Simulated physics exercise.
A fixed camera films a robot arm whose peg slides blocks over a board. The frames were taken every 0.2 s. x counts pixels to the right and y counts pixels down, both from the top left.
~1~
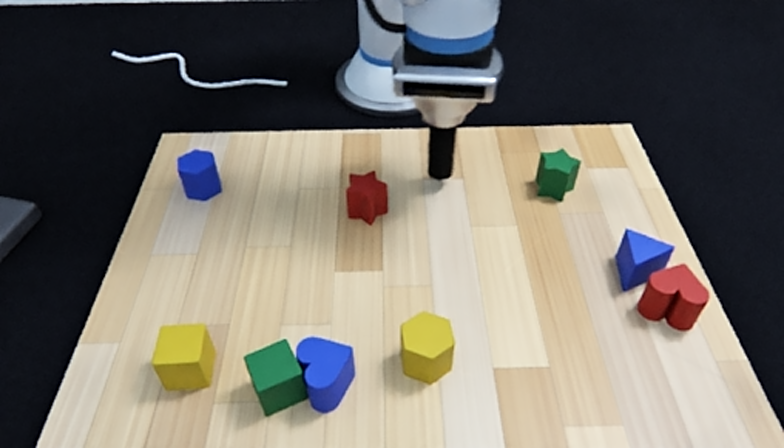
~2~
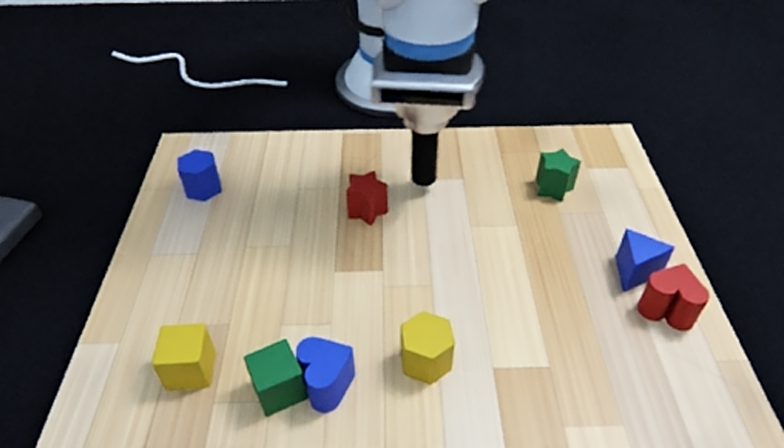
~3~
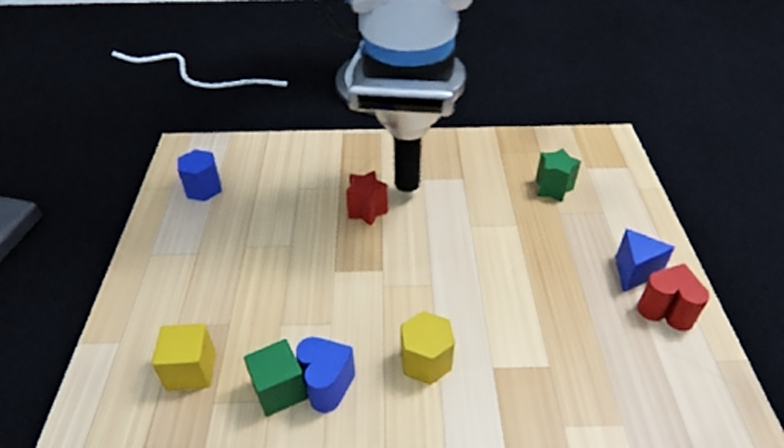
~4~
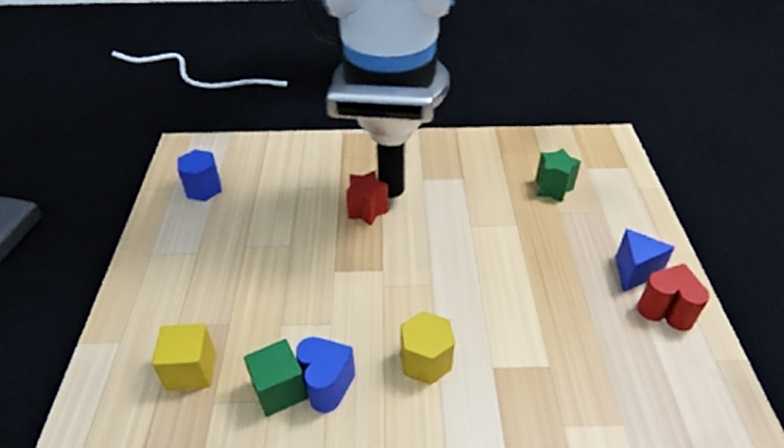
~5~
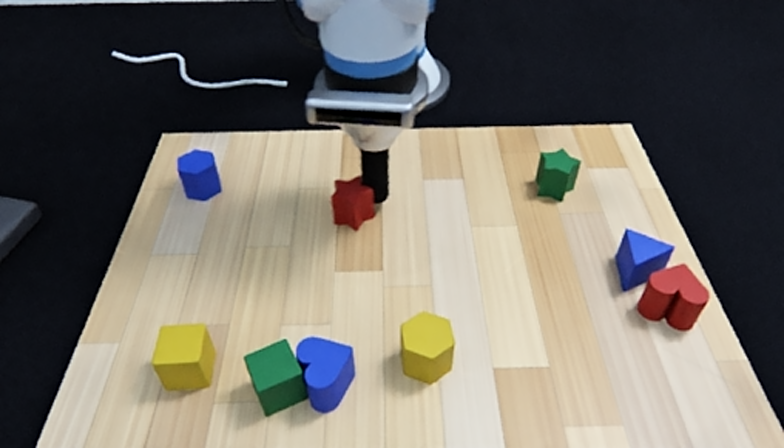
A robot arm with a black peg moved left across a wooden board scattered with colored blocks, reached the red star block, and nudged it slightly left while the other blocks stayed still.
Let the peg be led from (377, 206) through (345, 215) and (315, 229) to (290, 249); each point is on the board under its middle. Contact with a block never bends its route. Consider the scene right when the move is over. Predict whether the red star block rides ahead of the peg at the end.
Ahead to the end.
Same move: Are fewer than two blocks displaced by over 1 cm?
Yes - that is the case.
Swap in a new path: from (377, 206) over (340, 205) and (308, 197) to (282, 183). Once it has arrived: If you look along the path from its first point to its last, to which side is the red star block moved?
It's going to go left.
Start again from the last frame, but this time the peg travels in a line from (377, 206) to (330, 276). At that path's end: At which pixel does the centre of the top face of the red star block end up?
Its top face will be centred at roughly (323, 206).
The first path, step by step. One third of the way, peg (343, 204); red star block (317, 199).
Two thirds of the way, peg (313, 218); red star block (285, 214).
At the end, peg (288, 238); red star block (256, 232).
